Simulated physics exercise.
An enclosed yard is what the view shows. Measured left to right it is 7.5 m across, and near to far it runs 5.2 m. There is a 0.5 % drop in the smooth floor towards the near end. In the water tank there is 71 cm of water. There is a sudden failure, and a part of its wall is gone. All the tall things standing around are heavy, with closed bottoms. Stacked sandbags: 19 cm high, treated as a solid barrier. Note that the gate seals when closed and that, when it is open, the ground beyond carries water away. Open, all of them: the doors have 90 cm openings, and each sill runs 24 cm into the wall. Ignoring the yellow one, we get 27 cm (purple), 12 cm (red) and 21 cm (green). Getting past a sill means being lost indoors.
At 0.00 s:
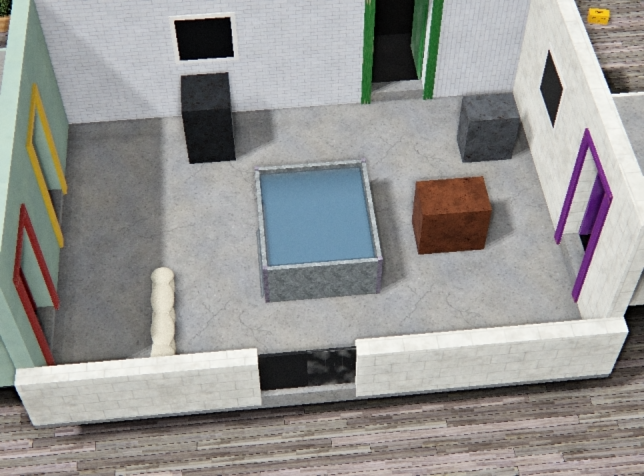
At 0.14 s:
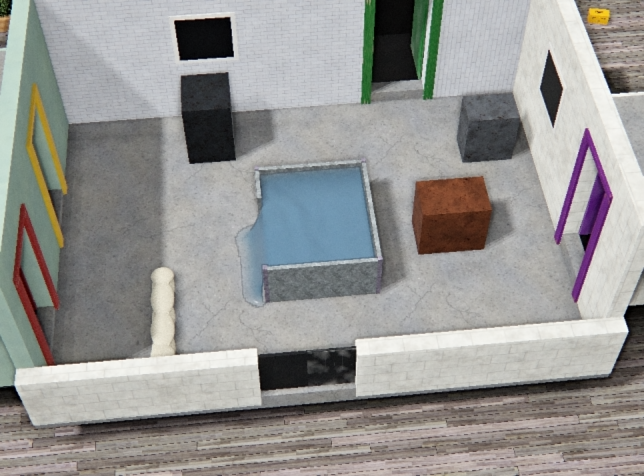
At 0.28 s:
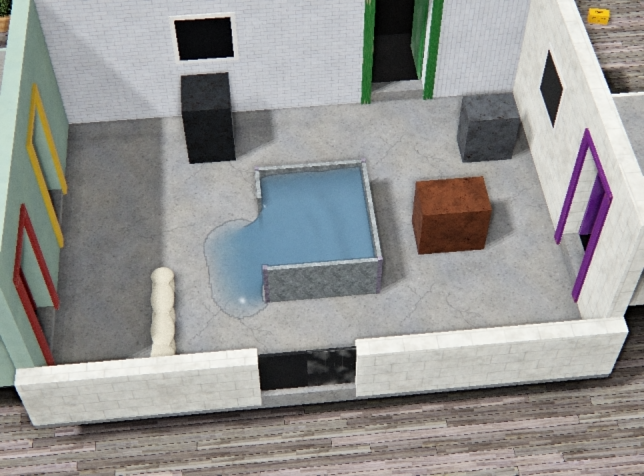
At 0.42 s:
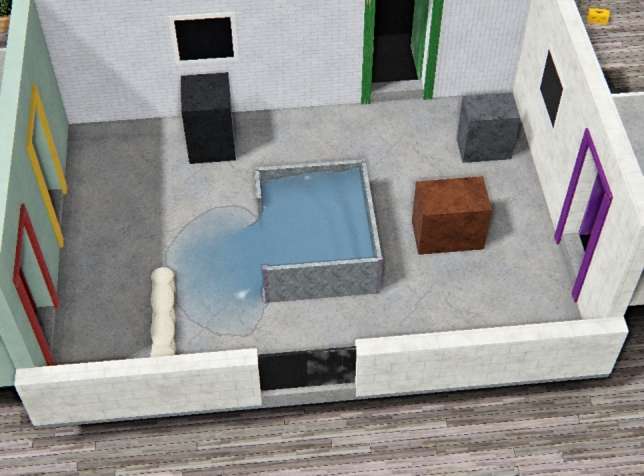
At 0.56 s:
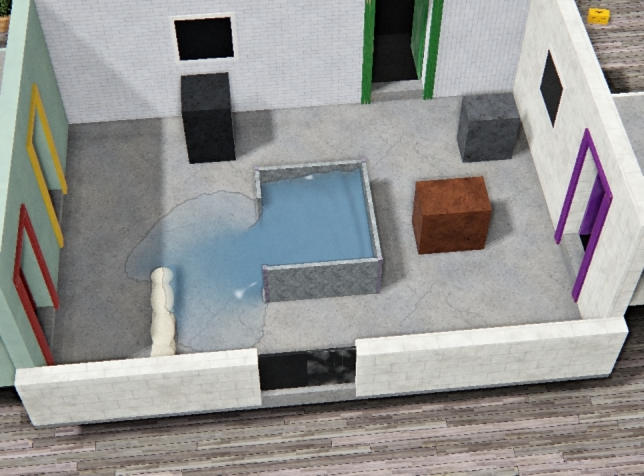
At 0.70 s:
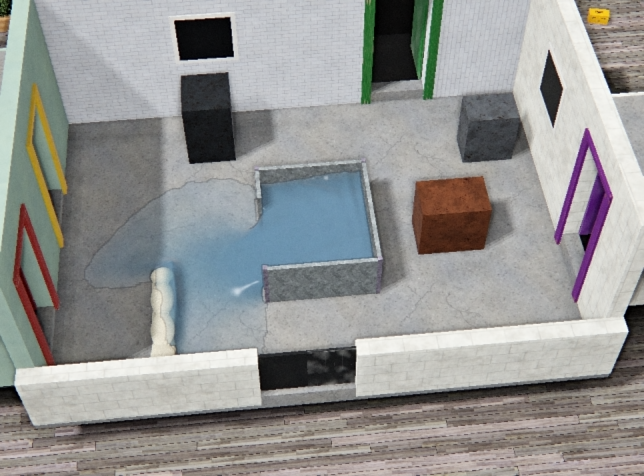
We see a walled yard with a tank of still water; part of the tank's left side gives way, and water pours out across the grey floor, spreading leftward around the far end of a pale row of sandbags.
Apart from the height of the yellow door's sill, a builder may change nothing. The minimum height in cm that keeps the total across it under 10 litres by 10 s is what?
It is close to 24 cm.
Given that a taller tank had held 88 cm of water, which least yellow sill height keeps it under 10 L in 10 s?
About 30 centimetres.
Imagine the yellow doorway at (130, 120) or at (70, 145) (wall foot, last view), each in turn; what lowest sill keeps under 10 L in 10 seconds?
16 and 18 cm.
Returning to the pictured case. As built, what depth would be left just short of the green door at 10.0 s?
1.0 cm.
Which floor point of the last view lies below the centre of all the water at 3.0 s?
(199, 270), roughly.
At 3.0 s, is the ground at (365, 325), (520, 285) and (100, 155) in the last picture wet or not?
Status: Submerged / clear / submerged.
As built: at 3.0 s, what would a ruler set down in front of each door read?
Lab note, cm: Purple 0; red 17; green 0; yellow 18.
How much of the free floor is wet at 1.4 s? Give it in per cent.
The wet part is about 30 per cent.
After 1.4 s water covers 30 % of the floor, deepest (38 cm) near (182, 290); 25 cm at the yellow door, 2 litres in over its 14 cm sill.
After 3.0 s water covers 45 % of the floor, deepest (26 cm) near (69, 130); 18 cm at the yellow door, 68 litres in over its 14 cm sill.
After 10.0 s water covers 90 % of the floor, deepest (10 cm) near (64, 398); 7 cm at the yellow door, 74 litres in over its 14 cm sill.
At the yellow door as built, the water arrived by 1.1 s and peaked near 27 cm at 1.8 s.
With a sill of 19 cm, 31 litres would have come in within the 10 s; with 26 cm, 4 litres. So under 10 litres takes about 24 cm.
